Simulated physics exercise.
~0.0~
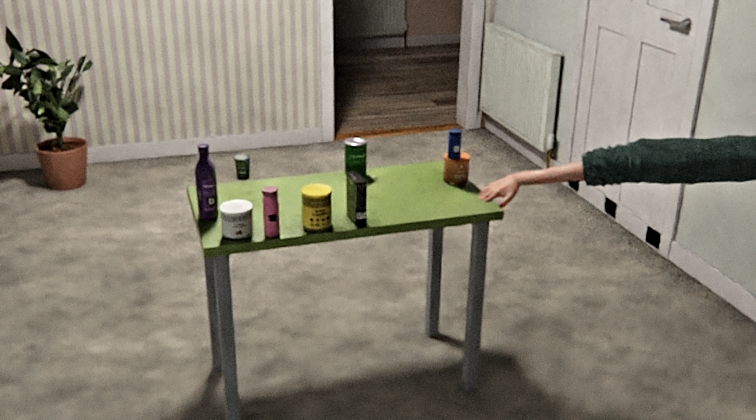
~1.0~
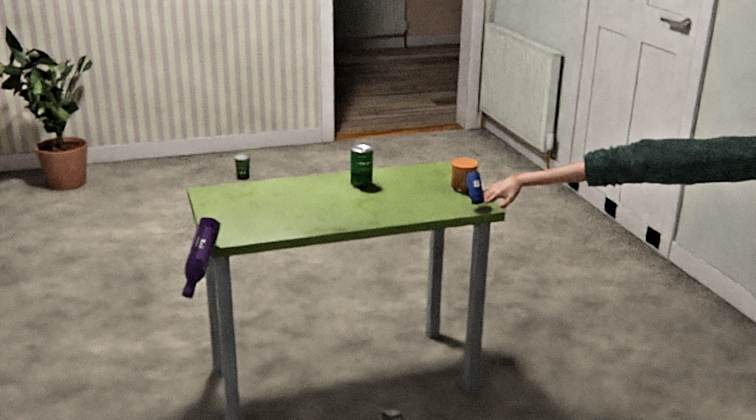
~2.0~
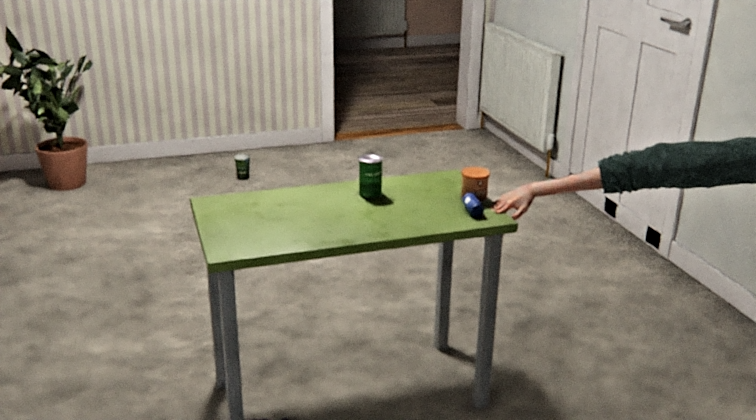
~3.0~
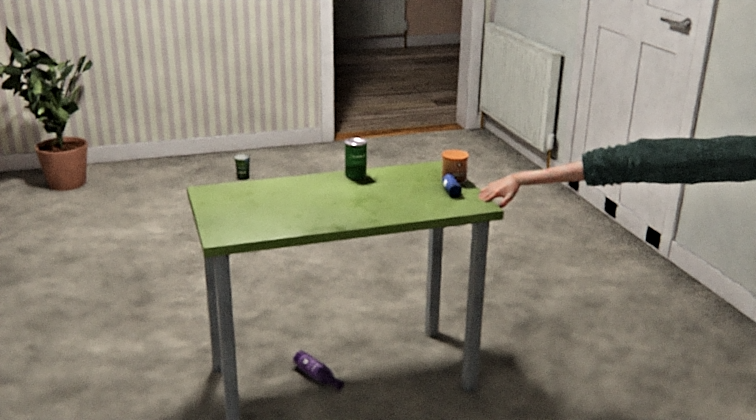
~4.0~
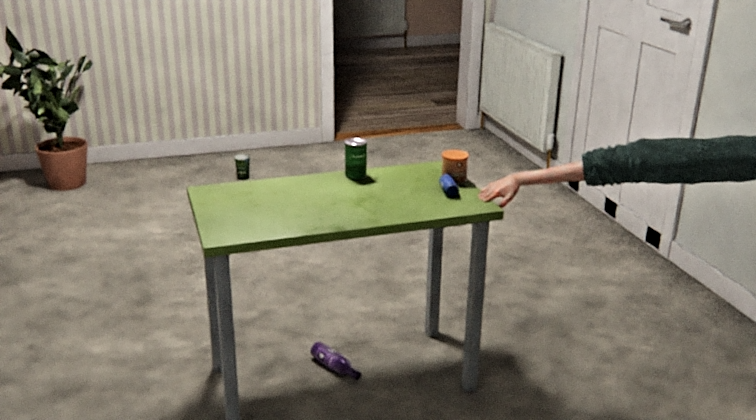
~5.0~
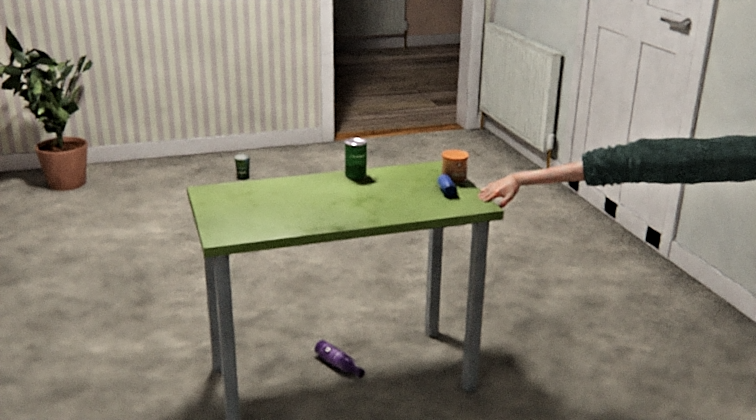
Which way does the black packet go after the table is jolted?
It moves down, dropping from the tabletop towards the floor.
